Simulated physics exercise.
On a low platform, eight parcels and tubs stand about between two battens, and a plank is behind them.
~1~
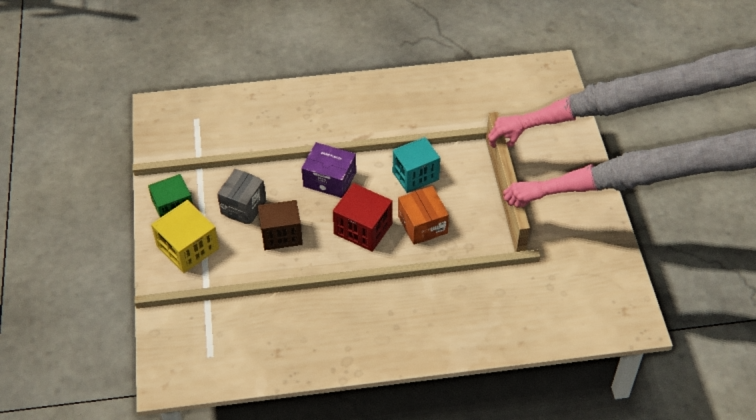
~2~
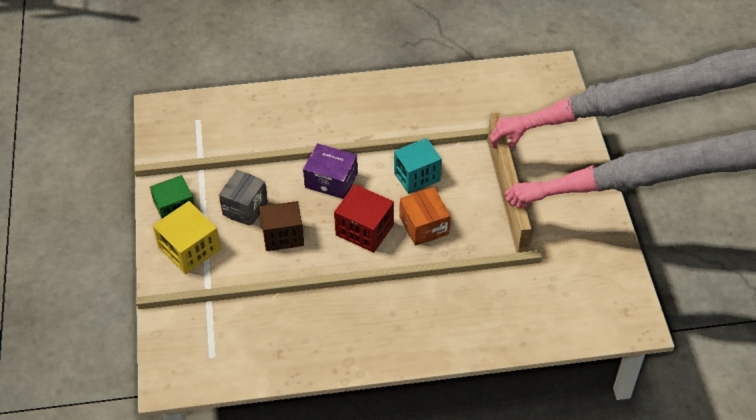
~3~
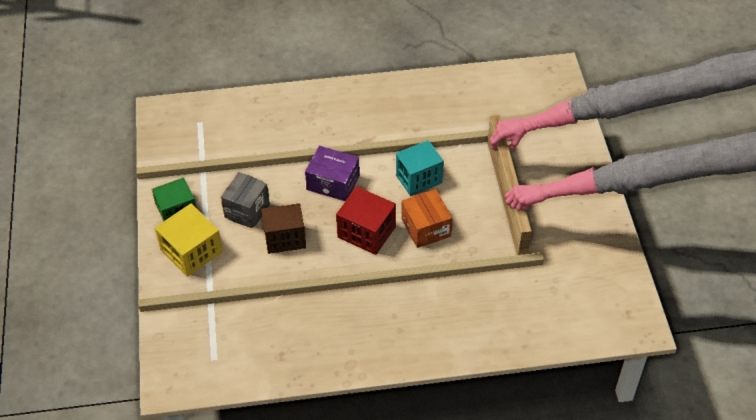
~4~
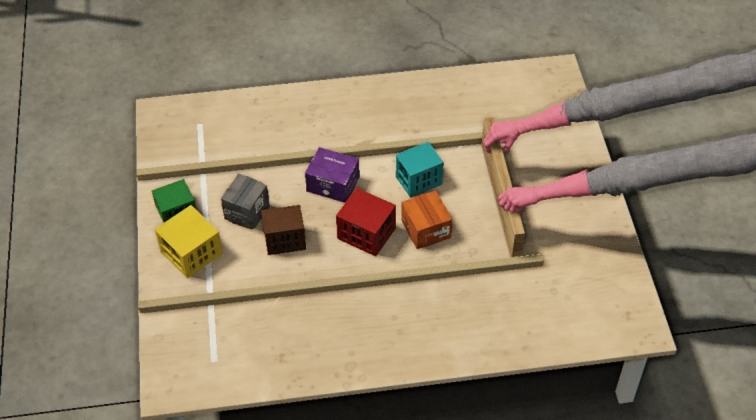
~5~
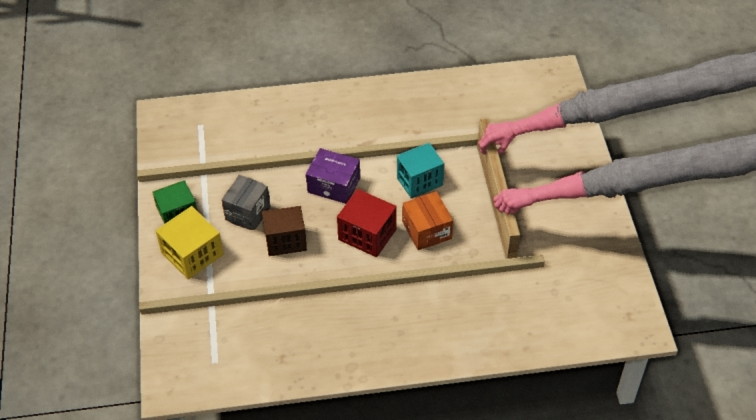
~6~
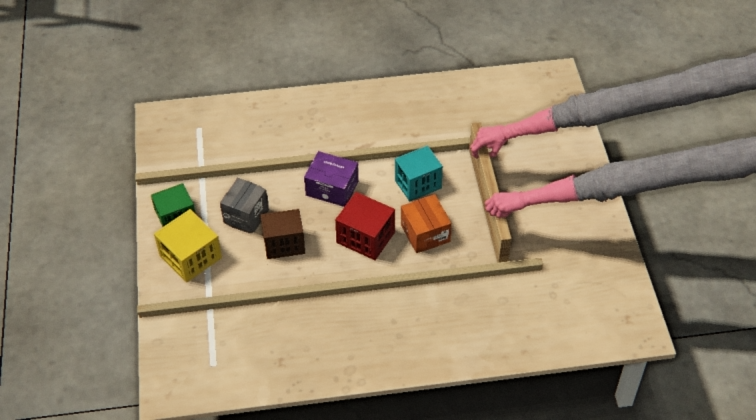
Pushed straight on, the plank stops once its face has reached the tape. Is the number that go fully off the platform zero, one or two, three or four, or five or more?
The edge claims three or four.
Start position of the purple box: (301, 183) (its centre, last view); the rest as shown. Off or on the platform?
Placed there, the purple box is still up there.
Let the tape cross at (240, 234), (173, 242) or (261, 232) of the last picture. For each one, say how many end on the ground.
Those tries give 2, 6 and 1.
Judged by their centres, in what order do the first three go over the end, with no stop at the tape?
Listed earliest first: Yellow crate, brown crate, green crate.
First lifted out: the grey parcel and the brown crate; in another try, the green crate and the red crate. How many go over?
Result: 2, then 2.
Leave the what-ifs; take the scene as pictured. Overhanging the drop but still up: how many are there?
That would be 2.
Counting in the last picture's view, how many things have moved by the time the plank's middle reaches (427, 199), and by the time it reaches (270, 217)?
Counts: 3 / 8.
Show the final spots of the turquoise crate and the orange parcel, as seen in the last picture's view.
(183, 194) and (186, 248).
A little later, none off yet; green crate at rest near (174, 207); yellow crate at rest near (188, 246); grey parcel at rest near (245, 206).
Next, none off yet; green crate at rest near (174, 207); yellow crate shifted a little near (179, 247); grey parcel shifted about its own width near (222, 210).
Later still, none off yet; green crate shifted about its own width near (149, 204); yellow crate tilted well over near (110, 260); grey parcel shifted well along near (161, 227).
When it is over, the number that fall off is three or four; down, brown crate, grey parcel, yellow crate and green crate.
